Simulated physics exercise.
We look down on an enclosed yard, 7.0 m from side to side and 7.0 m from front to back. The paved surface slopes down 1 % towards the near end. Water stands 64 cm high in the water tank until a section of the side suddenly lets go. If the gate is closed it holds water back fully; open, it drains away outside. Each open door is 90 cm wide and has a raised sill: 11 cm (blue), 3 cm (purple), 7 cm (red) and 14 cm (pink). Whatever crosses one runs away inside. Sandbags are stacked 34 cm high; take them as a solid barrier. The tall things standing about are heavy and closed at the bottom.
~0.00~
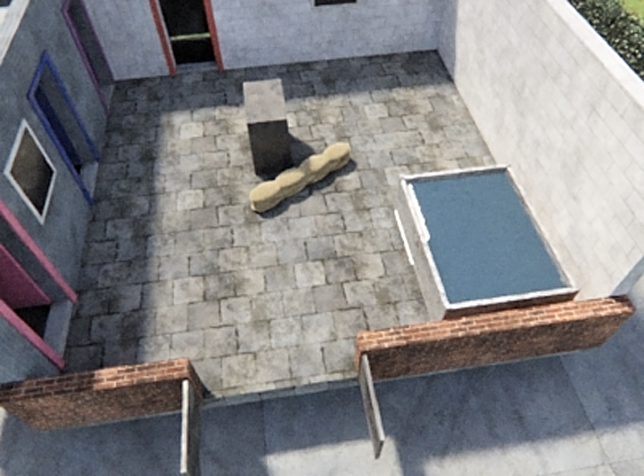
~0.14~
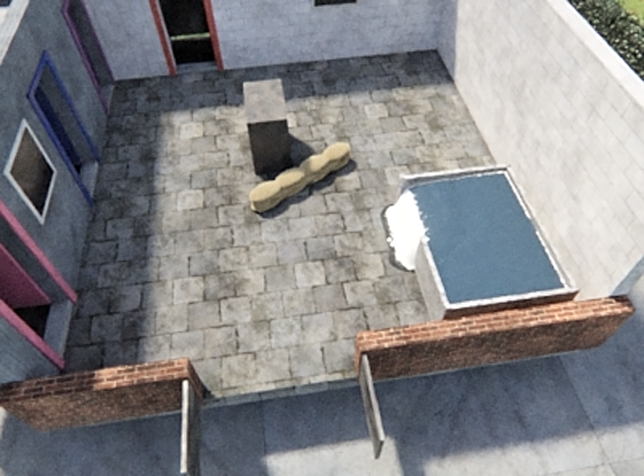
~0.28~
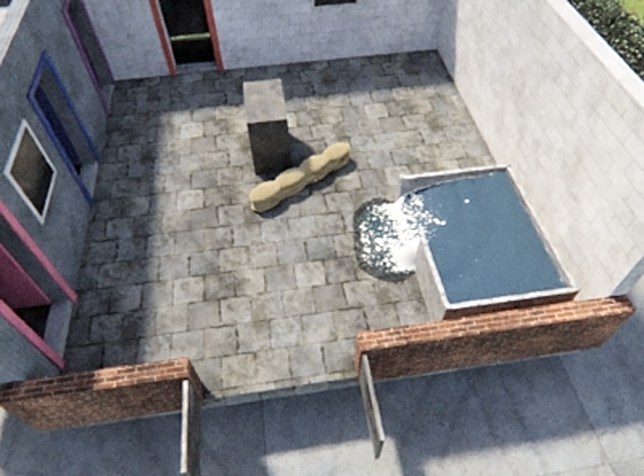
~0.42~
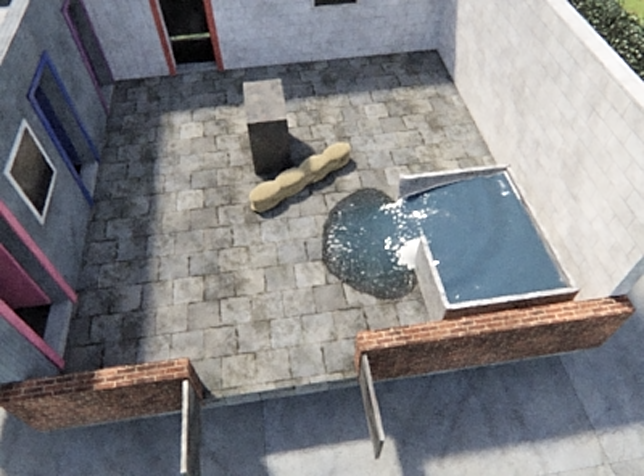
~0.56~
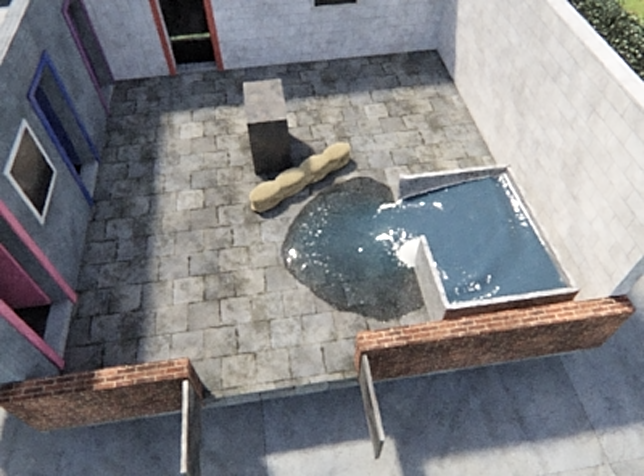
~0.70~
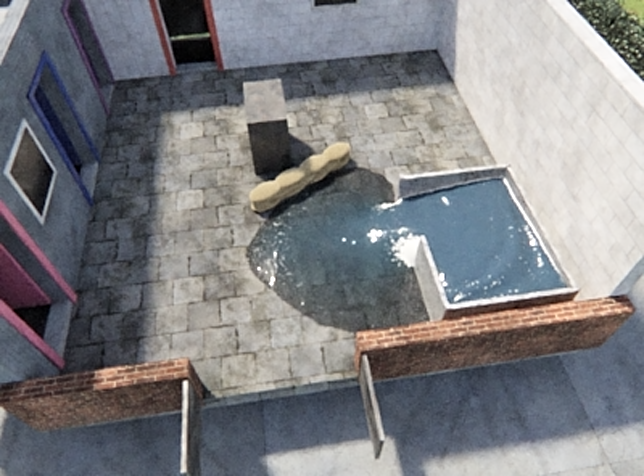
A walled yard paved with grey stone is seen from high above by a still camera. A white-rimmed tank of blue water stands at the right behind a low brick wall, with a tan row of sandbags and a grey block near the middle and pink and blue doorways at the left. Water bursts from the tank's left side, foaming white, then spreads leftward across the paving in a widening dark pool that reaches the sandbags.
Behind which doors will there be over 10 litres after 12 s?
Within that time: At the blue door it stays under the limit; at the purple door it exceeds the limit; at the red door it does not reach the limit; at the pink door it goes over the limit.
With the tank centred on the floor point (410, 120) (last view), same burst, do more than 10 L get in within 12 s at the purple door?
Against that limit: Purple over.
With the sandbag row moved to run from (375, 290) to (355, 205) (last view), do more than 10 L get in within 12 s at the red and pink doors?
Against that limit: Red not over, pink below.
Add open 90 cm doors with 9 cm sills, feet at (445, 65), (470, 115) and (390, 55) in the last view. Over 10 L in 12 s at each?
In turn: Not over, not over, not over.
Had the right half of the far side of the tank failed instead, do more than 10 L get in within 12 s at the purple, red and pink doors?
Against that limit: Purple past it, red below, pink under.
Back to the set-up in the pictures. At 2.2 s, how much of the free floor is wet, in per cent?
Near 35 per cent is wet.
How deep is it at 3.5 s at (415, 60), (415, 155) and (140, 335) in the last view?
Roughly 0, 2 and 6 cm, in turn.
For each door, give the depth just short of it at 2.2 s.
In cm: Blue 2, purple 0, red 0, pink 16.
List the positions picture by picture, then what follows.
The first picture shows still water, 64 cm deep, in the water tank at (480, 232).
In the second picture, water pours out at (409, 228) and has run 0.6 m, to (408, 267); typically 5 cm deep outside, 64 cm at the water tank's back.
In the third picture, water pours out at (409, 229) and has run 0.9 m, to (369, 269); typically 10 cm deep outside, 64 cm at the water tank's back.
In the fourth picture, water pours out at (409, 229) and has run 1.3 m, to (331, 264); typically 7 cm deep outside, 64 cm at the water tank's back.
In the fifth picture, water pours out at (409, 229) and has run 1.9 m, to (292, 265); typically 5 cm deep outside, 57 cm at the water tank's back.
In the sixth picture, water pours out at (409, 229) and has run 2.4 m, to (256, 264); typically 4 cm deep outside, 54 cm at the water tank's back.
After 1.4 s water covers 25 % of the floor and is deepest (35 cm) near (316, 184); blue door not reached, purple door not reached, red door not reached, pink door not reached.
After 2.2 s water covers 35 % of the floor and is deepest (27 cm) near (80, 273); blue door not reached, purple door not reached, red door not reached, pink door 16 cm at the sill, 0 L in.
After 3.5 s water covers 45 % of the floor and is deepest (29 cm) near (56, 403); blue door 7 cm at the sill, 0 L in, purple door not reached, red door not reached, pink door 22 cm at the sill, 31 L in.
After 7.0 s water covers 65 % of the floor and is deepest (14 cm) near (186, 370); blue door 6 cm at the sill, 0 L in, purple door 4 cm at the sill, 0 L in, red door 3 cm at the sill, 0 L in, pink door 12 cm at the sill, 67 L in.
After 12.0 s water covers 90 % of the floor and is deepest (7 cm) near (56, 403); blue door 4 cm at the sill, 0 L in, purple door 5 cm at the sill, 21 L in, red door 4 cm at the sill, 0 L in, pink door 6 cm at the sill, 67 L in.
